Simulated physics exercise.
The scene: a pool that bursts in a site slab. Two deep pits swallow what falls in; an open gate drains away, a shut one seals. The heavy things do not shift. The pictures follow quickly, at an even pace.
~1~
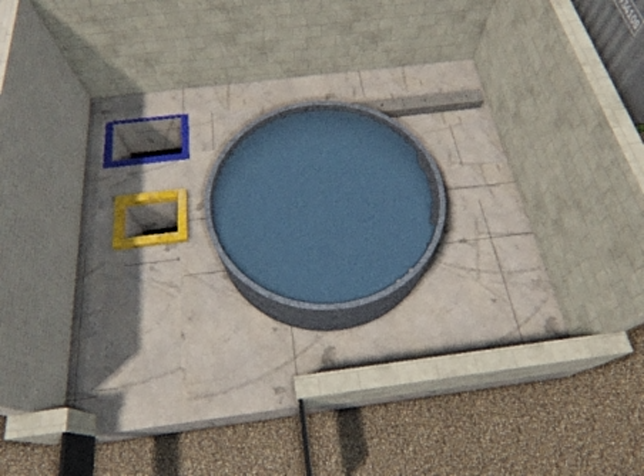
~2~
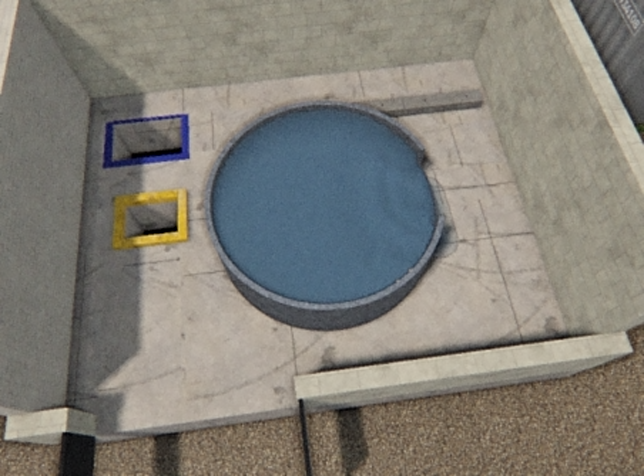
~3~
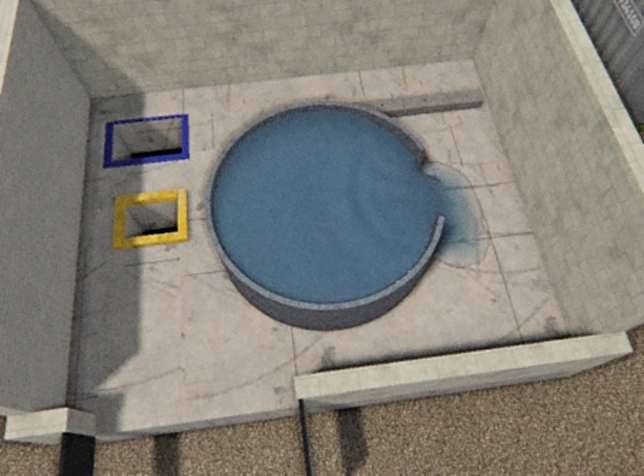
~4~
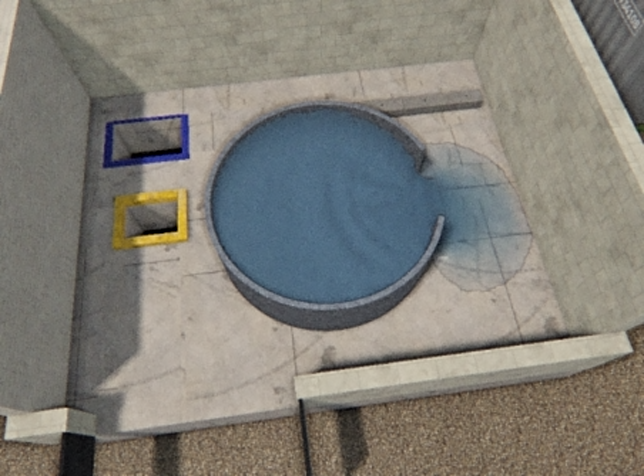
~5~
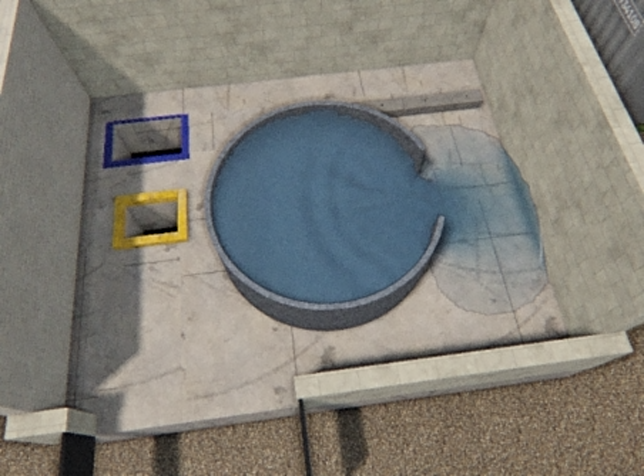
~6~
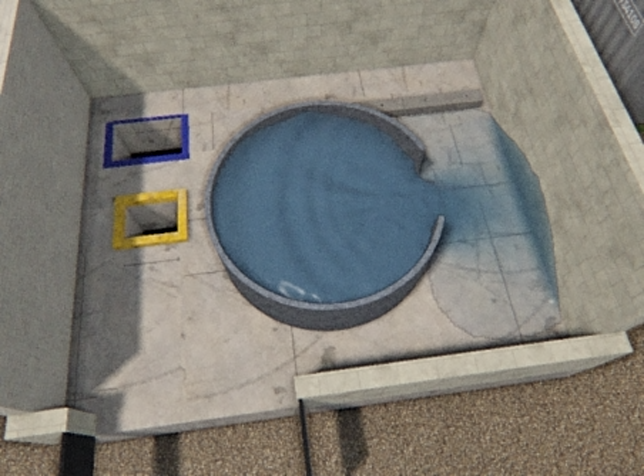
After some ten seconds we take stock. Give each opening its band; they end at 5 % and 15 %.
The gate takes from 5 to 15 %; the blue pit takes more than 15 %; the yellow pit takes less than 5 %.
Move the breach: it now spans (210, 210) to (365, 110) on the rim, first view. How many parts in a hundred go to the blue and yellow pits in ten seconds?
Parts in a hundred: Blue 50, yellow 6.
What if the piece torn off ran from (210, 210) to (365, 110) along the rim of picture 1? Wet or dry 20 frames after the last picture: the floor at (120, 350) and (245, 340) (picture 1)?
In turn: Under water, no water.
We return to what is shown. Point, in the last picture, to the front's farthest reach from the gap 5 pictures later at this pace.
Roughly at (470, 61).
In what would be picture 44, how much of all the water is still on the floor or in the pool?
Some 90 per cent.
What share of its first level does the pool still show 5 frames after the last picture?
Near 78 in a hundred.
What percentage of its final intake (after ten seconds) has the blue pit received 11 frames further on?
Close to 0 %.
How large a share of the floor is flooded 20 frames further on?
About 75 per cent.
A moment on, water covers 25 % of the floor; the gate 0 %, the blue pit 0 %, the yellow pit 0 %.
Next, water covers 45 % of the floor; the gate 0 %, the blue pit 0 %, the yellow pit 0 %.
Then, water covers 75 % of the floor; the gate 1 %, the blue pit 0 %, the yellow pit 0 %.
Later, water covers 95 % of the floor; the gate 4 %, the blue pit 6 %, the yellow pit 0 %.
In the end, water covers 100 % of the floor; the gate 10 %, the blue pit 18 %, the yellow pit 1 %.
